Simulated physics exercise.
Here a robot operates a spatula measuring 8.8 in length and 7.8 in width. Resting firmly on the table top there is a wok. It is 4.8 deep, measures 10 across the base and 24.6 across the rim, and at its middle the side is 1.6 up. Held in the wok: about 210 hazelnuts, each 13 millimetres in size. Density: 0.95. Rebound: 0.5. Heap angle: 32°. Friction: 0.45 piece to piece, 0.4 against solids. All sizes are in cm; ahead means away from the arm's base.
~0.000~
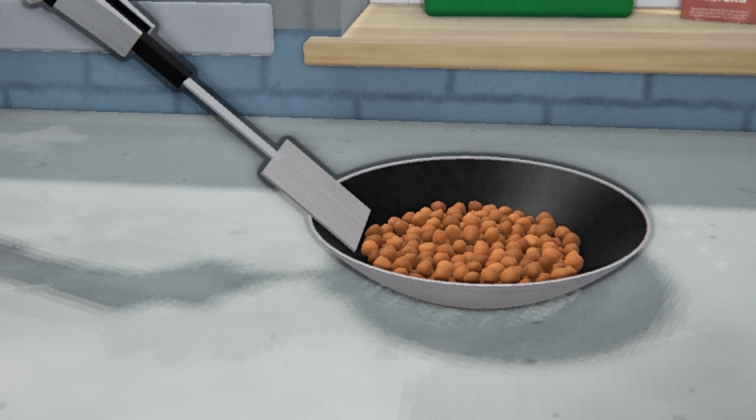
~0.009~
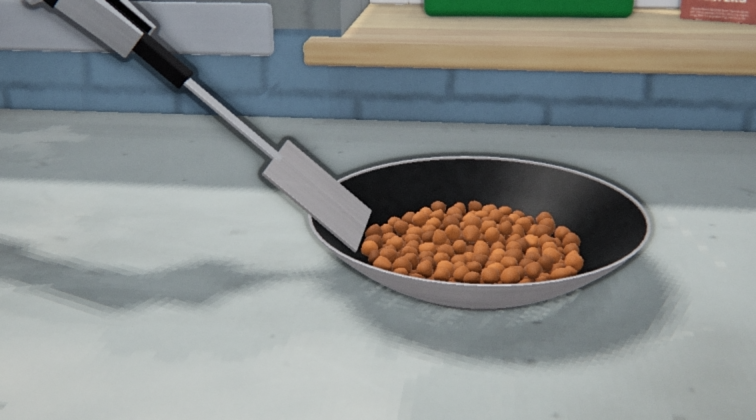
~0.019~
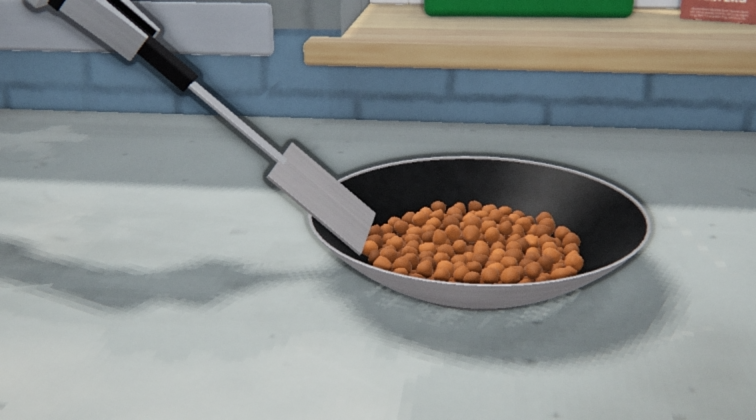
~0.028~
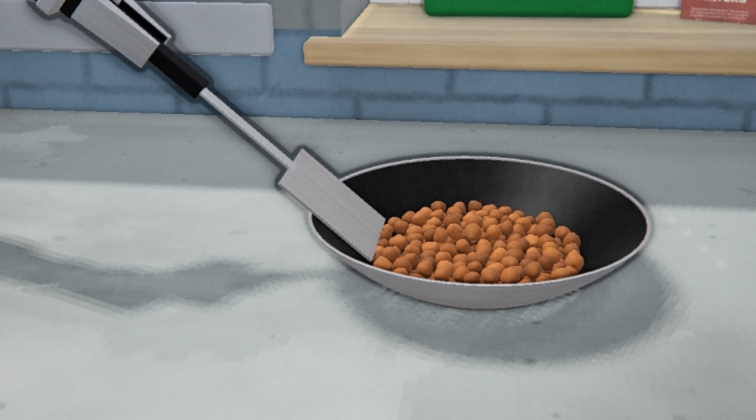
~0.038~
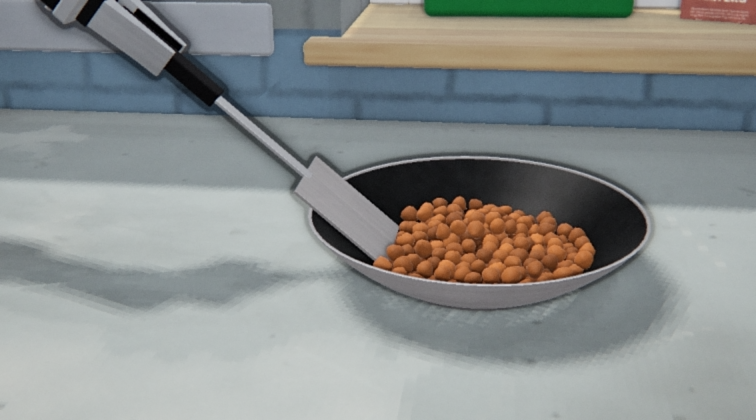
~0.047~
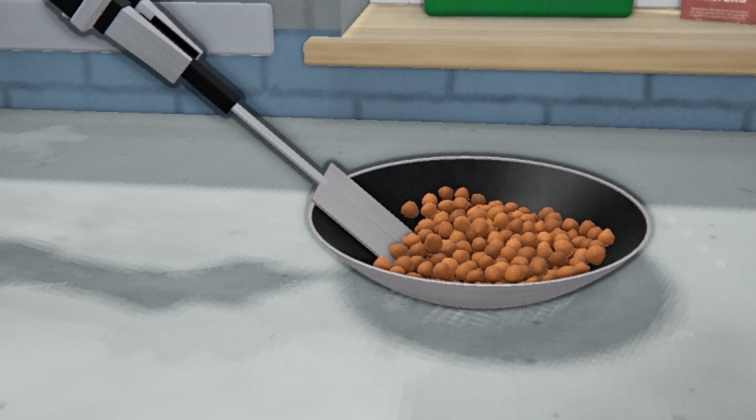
A metal spatula held by a robot arm barely moved at first, then slid down and right into a dark wok of hazelnuts on the counter, pushing the heap toward the right side.
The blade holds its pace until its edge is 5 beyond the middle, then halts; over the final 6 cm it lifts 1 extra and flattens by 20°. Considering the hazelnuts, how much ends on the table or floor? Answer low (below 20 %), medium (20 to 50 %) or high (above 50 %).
Medium.
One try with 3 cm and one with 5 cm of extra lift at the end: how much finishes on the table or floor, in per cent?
First try around 25 percent, second try around 20 percent.
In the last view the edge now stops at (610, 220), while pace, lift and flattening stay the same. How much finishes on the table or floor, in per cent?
Close to 60 per cent finishes on the table or floor.
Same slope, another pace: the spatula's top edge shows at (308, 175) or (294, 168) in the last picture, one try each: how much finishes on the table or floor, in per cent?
Around 5 per cent, then around 0 per cent.
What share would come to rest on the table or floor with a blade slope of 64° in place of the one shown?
Somewhere around 35 per cent would end on the table or floor.
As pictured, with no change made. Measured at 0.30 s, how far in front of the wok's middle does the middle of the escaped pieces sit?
I'd say some 16 centimetres.
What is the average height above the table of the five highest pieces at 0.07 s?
They are near 5 cm up.
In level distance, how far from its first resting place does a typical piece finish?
It works out to roughly 8 cm.
After 0.07 s, sloping 41°, highest piece 6 above the table; 210 in the wok.
After 0.09 s, sloping 35°, highest piece 8 above the table; 207 in the wok, 3 on the blade or in flight.
After 0.30 s, sloping 21°, highest piece 6 above the table; 155 in the wok, 45 on the table or floor, 10 on the blade or in flight.
After 1.35 s, sloping 21°, highest piece 5 above the table; 154 in the wok, 56 on the table or floor.
In the end, 154 in the wok, 56 on the table or floor. That is 27 % on the table or floor.
